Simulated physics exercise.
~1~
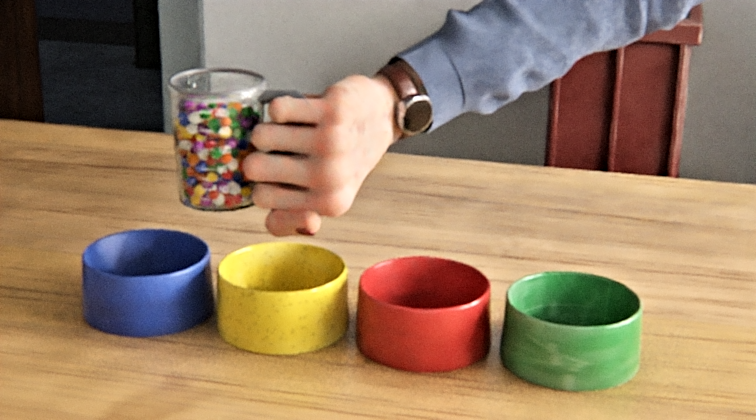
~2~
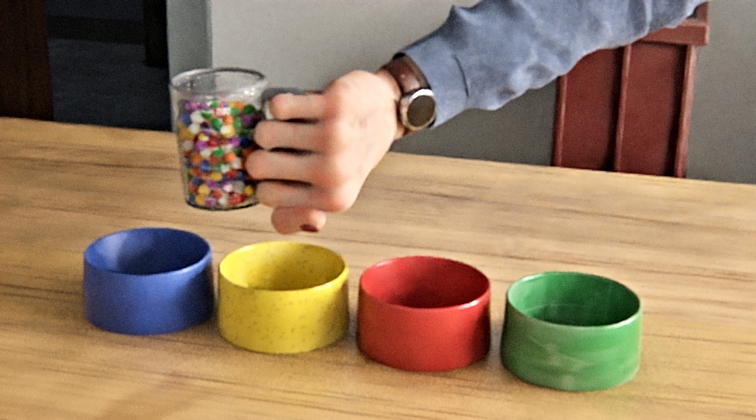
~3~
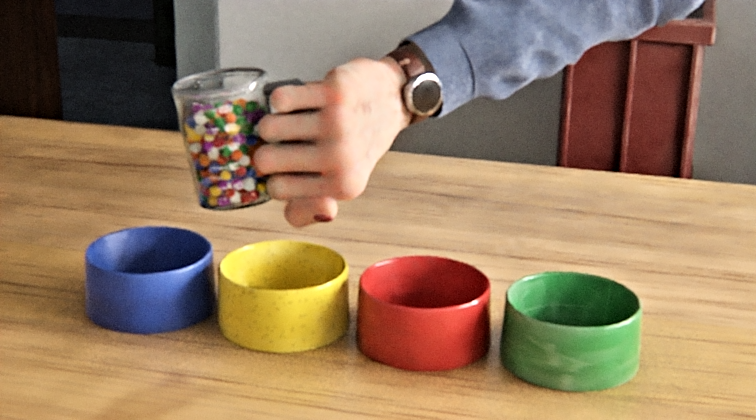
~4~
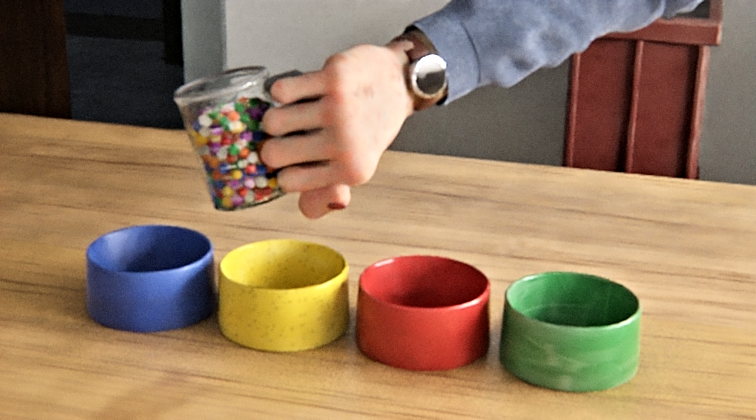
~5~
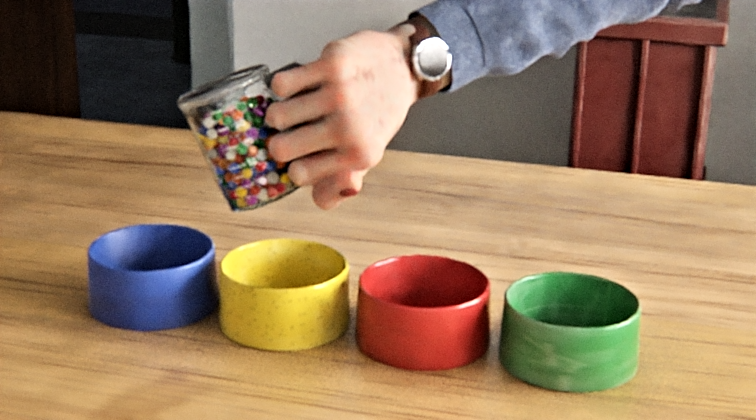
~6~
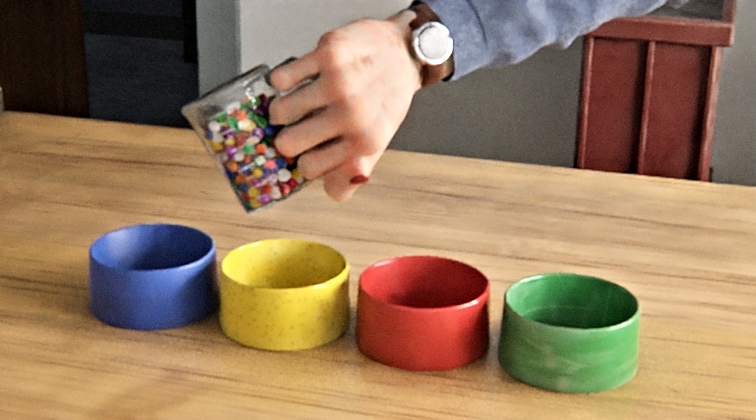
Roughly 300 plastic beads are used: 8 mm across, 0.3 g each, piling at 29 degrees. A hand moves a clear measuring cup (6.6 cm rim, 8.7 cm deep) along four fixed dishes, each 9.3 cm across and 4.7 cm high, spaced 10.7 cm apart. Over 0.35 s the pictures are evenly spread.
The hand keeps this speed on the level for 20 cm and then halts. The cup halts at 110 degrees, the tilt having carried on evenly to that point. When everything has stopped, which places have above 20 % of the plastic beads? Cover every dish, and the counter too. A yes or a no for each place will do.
Red - no; blue - no; green - no; yellow - yes; counter - no.
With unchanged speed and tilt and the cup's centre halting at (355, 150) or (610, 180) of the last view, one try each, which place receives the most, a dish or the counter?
On the first run most goes to yellow, and on the second to yellow.
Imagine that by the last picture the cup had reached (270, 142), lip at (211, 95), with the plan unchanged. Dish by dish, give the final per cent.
Final shares - red 100 %, blue 0 %, green 0 %, yellow 0 %.
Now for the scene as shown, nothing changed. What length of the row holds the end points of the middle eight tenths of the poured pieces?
6 cm, roughly.
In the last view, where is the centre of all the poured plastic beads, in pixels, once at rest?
Roughly (288, 294).
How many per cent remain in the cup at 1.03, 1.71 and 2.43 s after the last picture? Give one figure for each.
In turn: 40 %, 0 %, 0 %.
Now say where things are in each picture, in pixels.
In the first picture, cup at (219, 140), tilt 0 degrees, lip at (173, 78), moved 0.0 cm; middle of the pieces at (219, 145); blue dish at (146, 253); yellow dish at (282, 268); red dish at (425, 283); green dish at (574, 299).
In the second picture, cup at (222, 140), tilt 2 degrees, lip at (175, 79), moved 0.2 cm; middle of the pieces at (223, 144).
In the third picture, cup at (229, 139), tilt 8 degrees, lip at (177, 84), moved 0.7 cm; middle of the pieces at (231, 144).
In the fourth picture, cup at (237, 139), tilt 15 degrees, lip at (180, 90), moved 1.2 cm; middle of the pieces at (239, 144).
In the fifth picture, cup at (245, 140), tilt 22 degrees, lip at (184, 97), moved 1.8 cm; middle of the pieces at (248, 145).
In the sixth picture, cup at (253, 141), tilt 29 degrees, lip at (188, 105), moved 2.4 cm; middle of the pieces at (257, 145); blue dish at (153, 248); yellow dish at (285, 264); red dish at (424, 282); green dish at (572, 301).
Then, 1.03 s after the last picture, tilt 110 degrees; cup holds 40 %, yellow 55 %.
Then, 1.71 s after the last picture, tilt 110 degrees; cup holds 0 %, yellow 100 %.
Then, 2.43 s after the last picture, tilt 110 degrees; cup holds 0 %, yellow 100 %.
In the end, red 0 %, blue 0 %, green 0 %, yellow 100 %, counter 0 %.
